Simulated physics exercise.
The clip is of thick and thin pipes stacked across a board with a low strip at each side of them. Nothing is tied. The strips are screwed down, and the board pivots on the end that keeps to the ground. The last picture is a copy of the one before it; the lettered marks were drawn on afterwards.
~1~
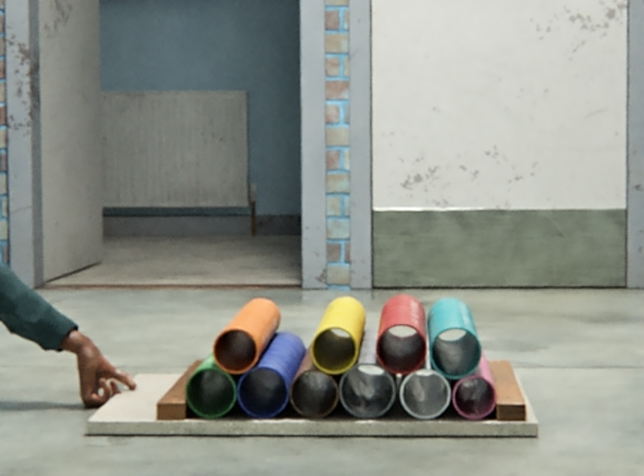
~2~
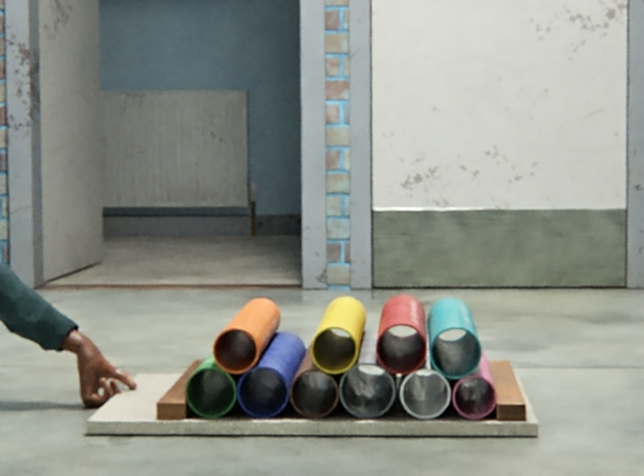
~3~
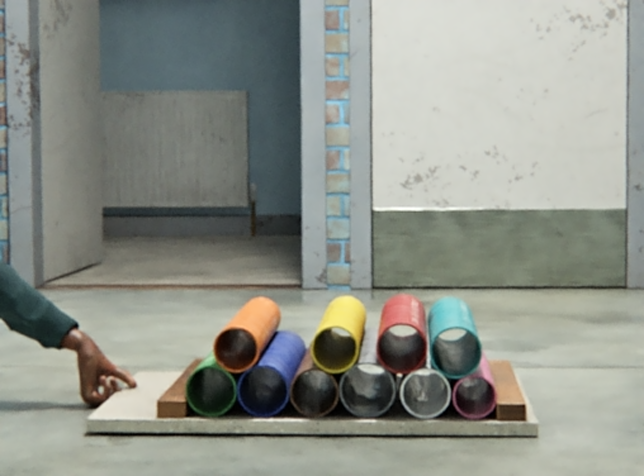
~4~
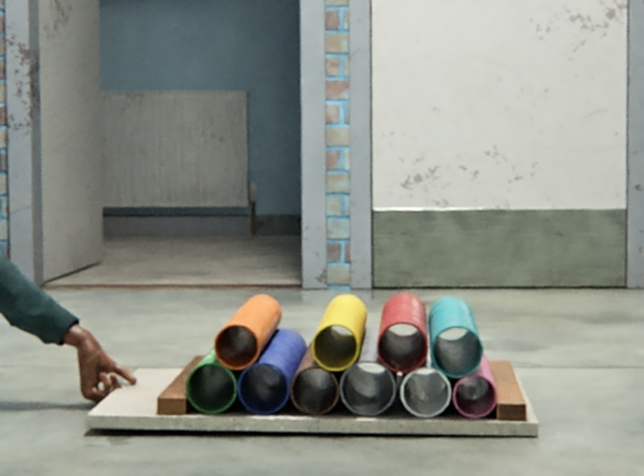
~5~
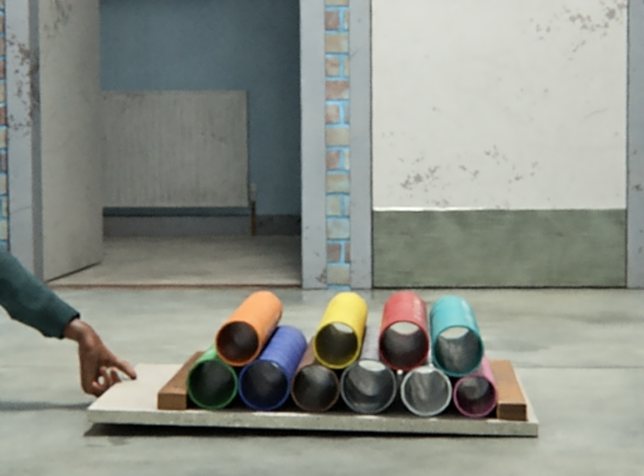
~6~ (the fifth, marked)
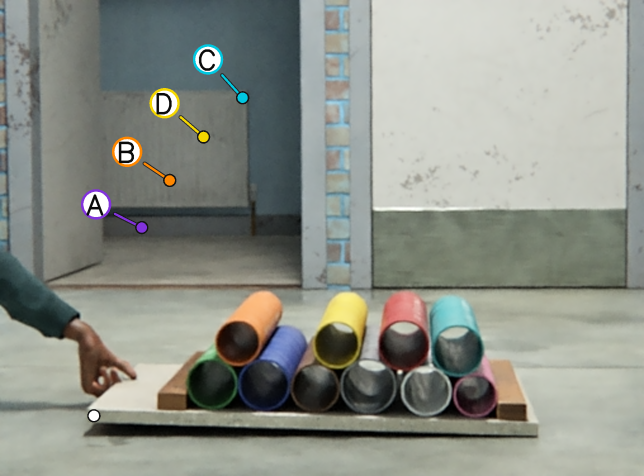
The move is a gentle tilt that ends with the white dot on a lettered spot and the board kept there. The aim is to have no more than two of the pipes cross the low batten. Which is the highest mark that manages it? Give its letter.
Lift it to A and no more.
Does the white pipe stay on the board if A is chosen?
Yes, with A.
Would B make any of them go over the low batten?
At B: Yes.
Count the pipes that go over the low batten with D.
It comes to four.
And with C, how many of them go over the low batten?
With C, four.
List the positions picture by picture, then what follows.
The first picture shows yellow pipe (335, 350); orange pipe (236, 351); turquoise pipe (456, 353).
The second picture shows turquoise pipe (456, 353); board (320, 394).
The third picture shows board (320, 393); green pipe (211, 391); blue pipe (263, 391); yellow pipe (335, 349).
The fourth picture shows board (320, 391); green pipe (211, 388); blue pipe (264, 388).
The fifth picture shows board (320, 388); green pipe (212, 383); blue pipe (264, 384).
On the copy, A at (142, 227); B at (170, 181); C at (242, 98); D at (204, 137); the white dot at (94, 416).
On A. First, board at 16°.
Then, board at 27°.
Finally, board at 27°, two over the low batten (red, turquoise).
By contrast, B four over the low batten (red, yellow, orange, turquoise); C four over the low batten (red, yellow, orange, turquoise); D four over the low batten (red, yellow, orange, turquoise).
